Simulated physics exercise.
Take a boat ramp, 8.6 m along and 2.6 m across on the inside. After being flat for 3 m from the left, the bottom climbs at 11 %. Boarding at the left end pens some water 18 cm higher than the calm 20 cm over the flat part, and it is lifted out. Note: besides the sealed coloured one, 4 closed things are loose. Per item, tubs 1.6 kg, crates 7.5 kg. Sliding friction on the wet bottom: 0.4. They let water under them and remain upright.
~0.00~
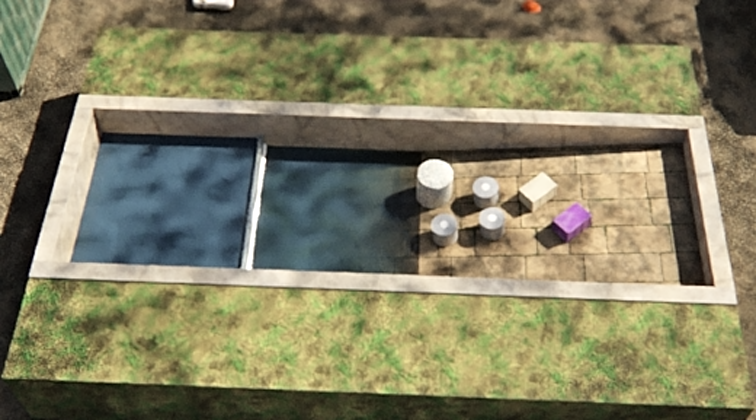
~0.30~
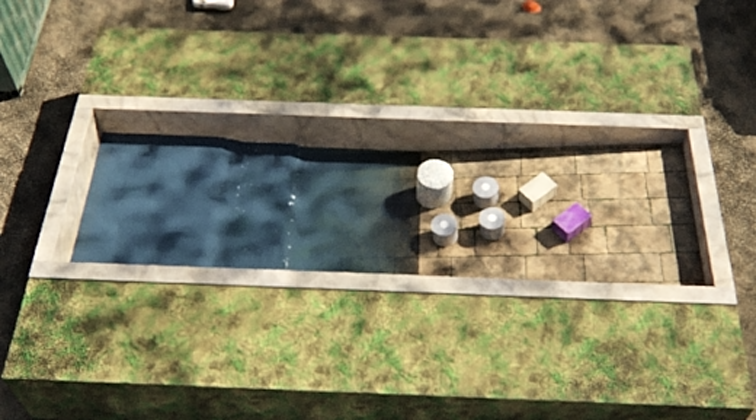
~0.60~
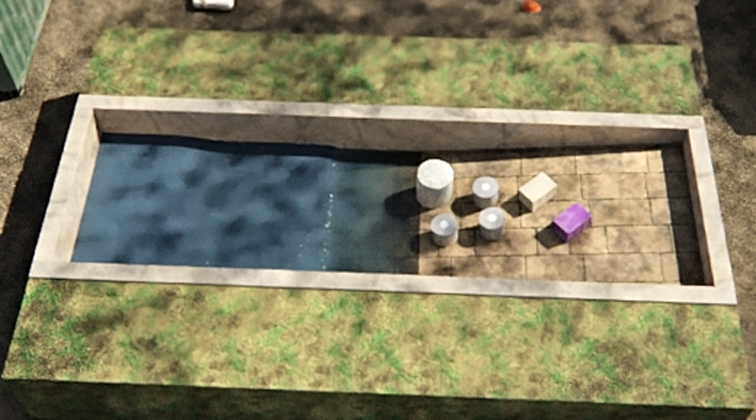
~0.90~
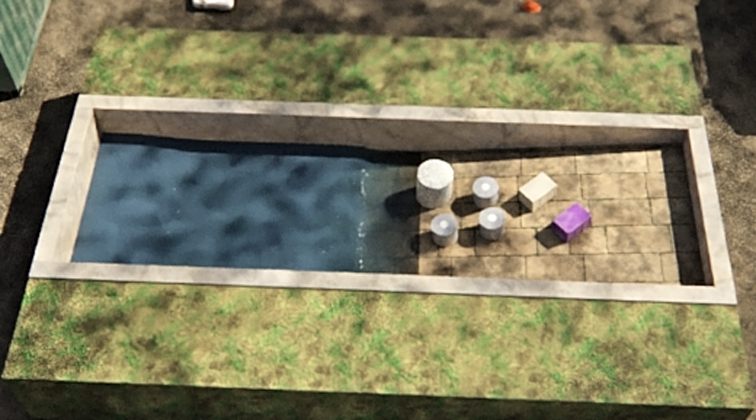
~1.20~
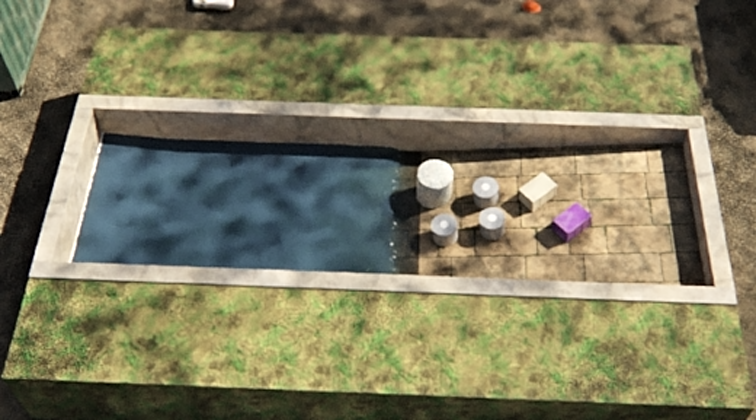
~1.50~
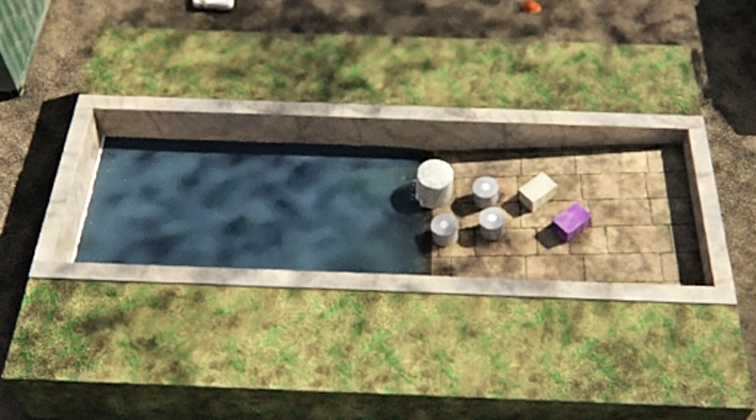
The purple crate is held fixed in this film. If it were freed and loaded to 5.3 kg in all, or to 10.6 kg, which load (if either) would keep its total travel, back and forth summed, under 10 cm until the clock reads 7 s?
Lighter one suffices.
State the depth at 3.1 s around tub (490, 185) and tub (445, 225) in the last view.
5 and 6 cm.
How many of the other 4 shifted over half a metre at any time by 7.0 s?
That makes 3.
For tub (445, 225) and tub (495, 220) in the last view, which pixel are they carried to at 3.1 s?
Estimated pixels: (495, 229) and (525, 217).
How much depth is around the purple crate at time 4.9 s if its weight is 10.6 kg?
Around 1 cm.
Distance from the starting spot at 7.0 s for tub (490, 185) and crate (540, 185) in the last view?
They've ended up 200 cm and 0 cm away, in that order.
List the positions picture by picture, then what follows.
The purple crate at (574, 218) rests on the ground; water covers 12.3 m2; 0 of 5 have shifted, in the first frame.
The purple crate at (574, 218), on the bottom; water covers 12.3 m2; 0 of 5 have shifted, in the second frame.
The purple crate at (574, 218) rests on the ground; 12.3 m2 under water; 0 of 5 have shifted, in the third frame.
The purple crate at (574, 218) rests on the ground; 12.3 m2 under water; 0 of 5 have shifted, in the fourth frame.
The purple crate at (574, 218) rests on the ground; water covers 12.3 m2; 0 of 5 have shifted, in the fifth frame.
The purple crate at (574, 218), on the bottom; water covers 12.8 m2; 0 of 5 have shifted, in the sixth frame.
After 2.1 s the purple crate would be 0 cm from its start with 5.3 kg and 0 cm from its start with 10.6 kg; 0 cm of water round it then.
After 3.1 s the purple crate would be 0 cm from its start with 5.3 kg and 0 cm from its start with 10.6 kg; 0 cm of water round it then.
After 4.9 s the purple crate would be 0 cm from its start with 5.3 kg and 0 cm from its start with 10.6 kg; 1 cm of water round it then.
After 7.0 s the purple crate would be 0 cm from its start with 5.3 kg and 0 cm from its start with 10.6 kg; 0 cm of water round it then.
